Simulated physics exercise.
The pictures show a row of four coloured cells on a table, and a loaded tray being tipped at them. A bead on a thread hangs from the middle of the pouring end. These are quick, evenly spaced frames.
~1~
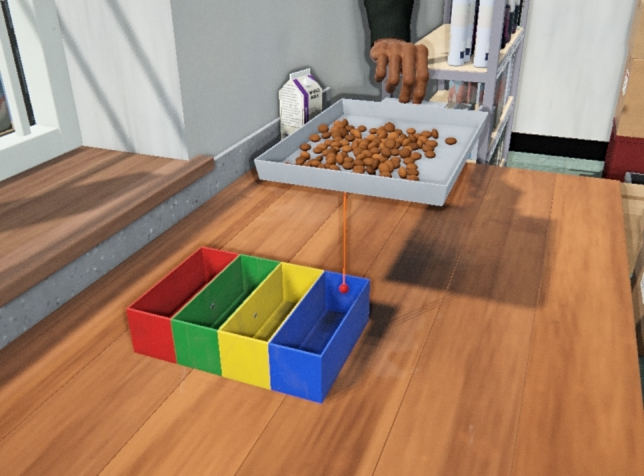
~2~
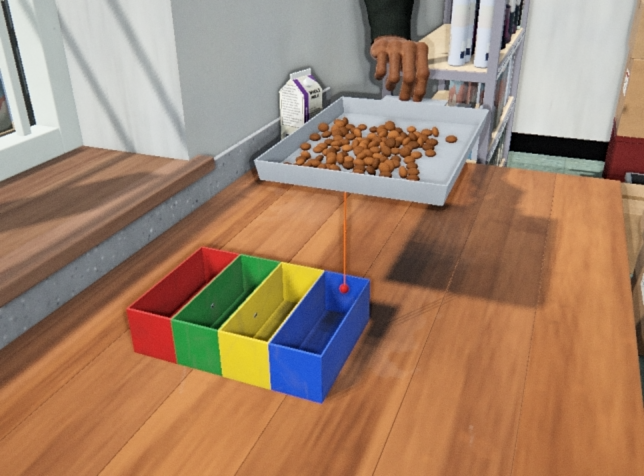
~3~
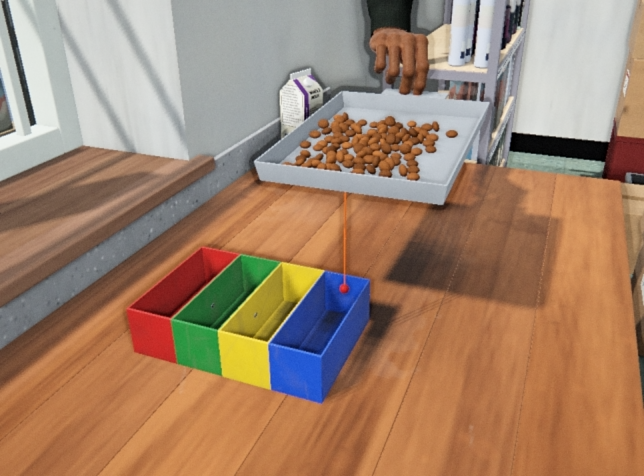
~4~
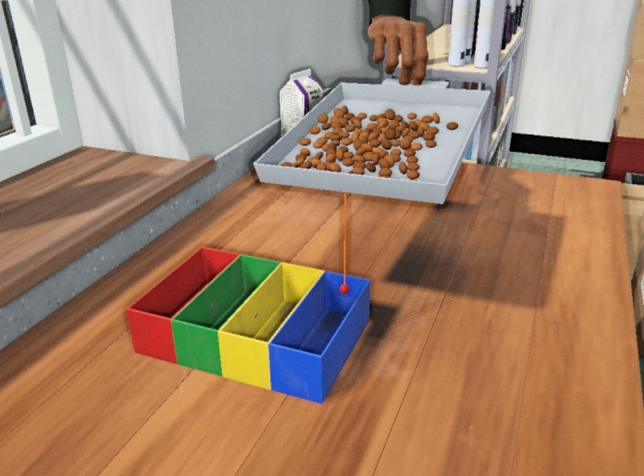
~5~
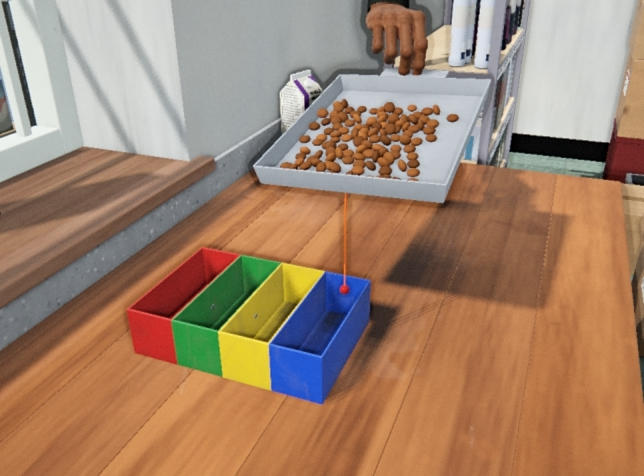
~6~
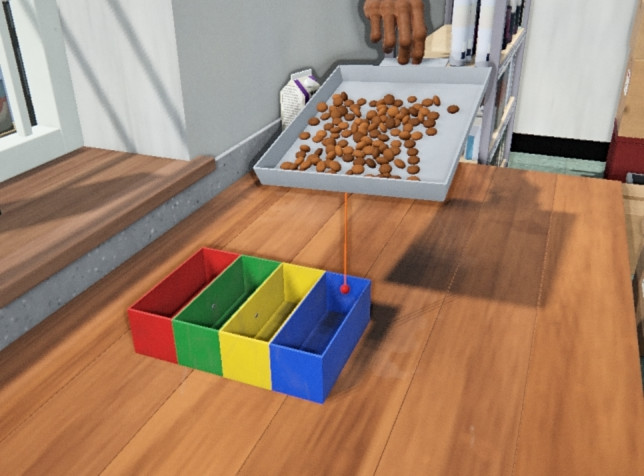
A grey tray of brown kibble, with a dark hand at its far side, starts out level and then tilts slightly as its back edge rises, while the red, green, yellow and blue cells on the wooden table stay still.
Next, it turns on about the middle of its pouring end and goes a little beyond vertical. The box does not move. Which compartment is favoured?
Fullest: The yellow cell.
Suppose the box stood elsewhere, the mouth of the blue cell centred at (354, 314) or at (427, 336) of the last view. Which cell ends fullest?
The first try: The green one. The second: That red cell.
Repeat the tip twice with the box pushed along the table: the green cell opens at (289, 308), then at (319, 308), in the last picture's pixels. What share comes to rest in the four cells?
About 100 and 80 per cent.
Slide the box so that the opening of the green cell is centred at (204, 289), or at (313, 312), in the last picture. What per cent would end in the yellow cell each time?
About 50 and 10 per cent.
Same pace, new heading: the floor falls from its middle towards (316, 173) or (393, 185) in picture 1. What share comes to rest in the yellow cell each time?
Near 70 % and 0 %.
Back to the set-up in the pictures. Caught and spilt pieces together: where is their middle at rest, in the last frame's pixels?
Roughly at (269, 352).
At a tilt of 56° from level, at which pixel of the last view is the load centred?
Roughly at (327, 131).
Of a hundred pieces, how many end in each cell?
About: Red cell 0, green cell 20, yellow cell 50, blue cell 20 per cent.
Shortly afterwards, tray tipped steeply; the whole lot on the tray.
Next, tray tipped right over; near half on the tray; a little in the yellow cell; a little in the blue cell; a little in the green cell; near a quarter falling or outside the box.
Some moments later, tray tipped past a quarter turn; near half in the yellow cell; near a quarter in the blue cell; a little in the green cell; a little falling or outside the box.
In the end, tray tipped past a quarter turn; near half in the yellow cell; near a quarter in the blue cell; a little in the green cell; none at all in the red cell; a little outside the box.
